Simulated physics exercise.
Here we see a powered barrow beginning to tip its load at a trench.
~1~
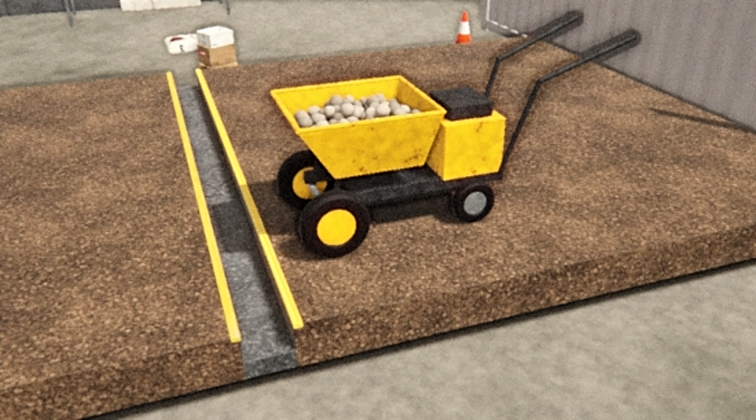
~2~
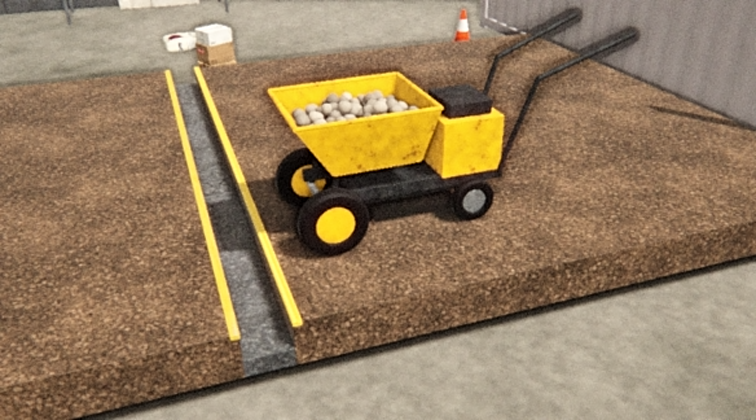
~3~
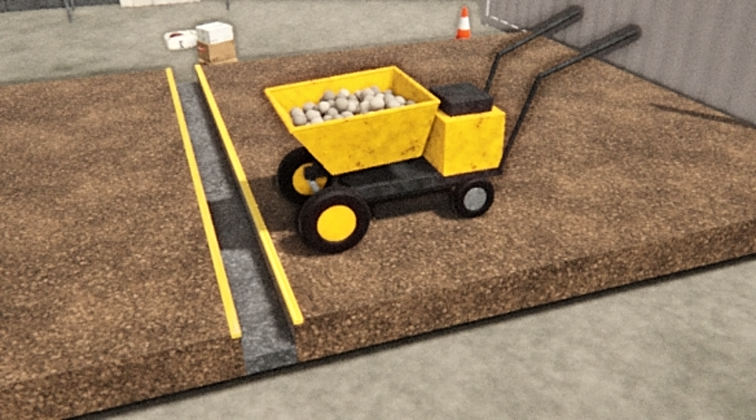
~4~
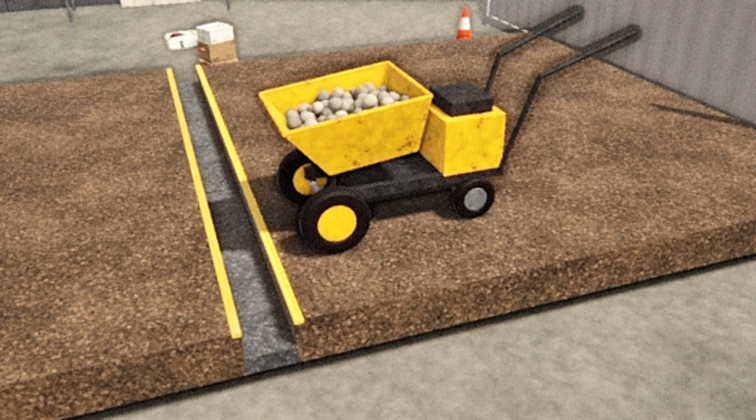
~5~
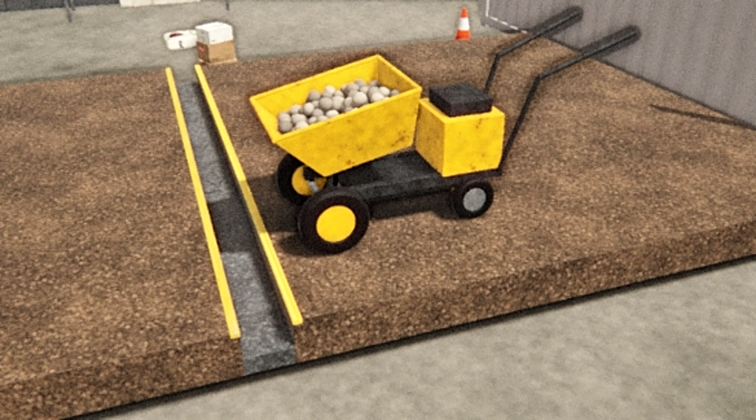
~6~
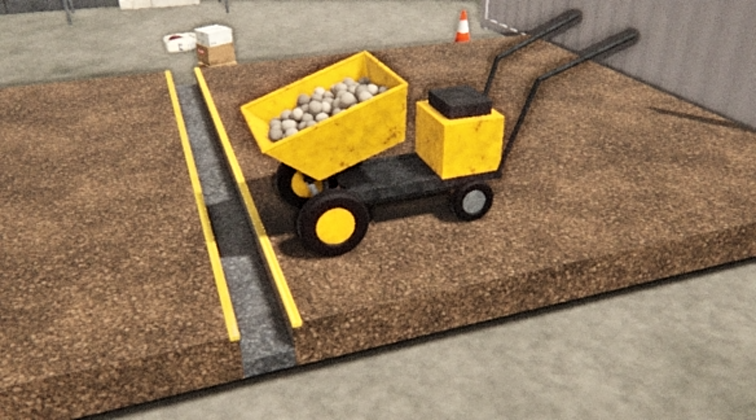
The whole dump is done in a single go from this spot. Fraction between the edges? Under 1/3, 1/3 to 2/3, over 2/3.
Under 1/3.
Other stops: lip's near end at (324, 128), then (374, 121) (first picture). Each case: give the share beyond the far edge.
About 30 and 0 per cent.
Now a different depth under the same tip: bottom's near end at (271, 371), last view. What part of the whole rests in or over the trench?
It works out to some 0 percent.
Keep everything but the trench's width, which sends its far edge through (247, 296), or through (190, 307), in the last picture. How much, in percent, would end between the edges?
0 % and 70 %, give or take.
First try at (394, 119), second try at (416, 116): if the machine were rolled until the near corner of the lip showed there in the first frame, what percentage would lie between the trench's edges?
Some 40 in a hundred, then some 20 in a hundred.
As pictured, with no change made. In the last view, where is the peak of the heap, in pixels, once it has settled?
The peak rests near (183, 228).
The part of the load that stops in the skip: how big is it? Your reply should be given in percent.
Estimate: Some 30 %.
Just after the last frame, skip tipped steeply; every one in the skip.
A moment on, skip tipped right over; the larger part in the skip; about a tenth beyond it; just a few falling.
Further on, skip tipped right over; roughly a third in the skip; just a few in or heaped over the trench; roughly two thirds beyond it; just a few falling.
When it is over, skip tipped right over; roughly a third in the skip; just a few in or heaped over the trench; roughly two thirds beyond it.
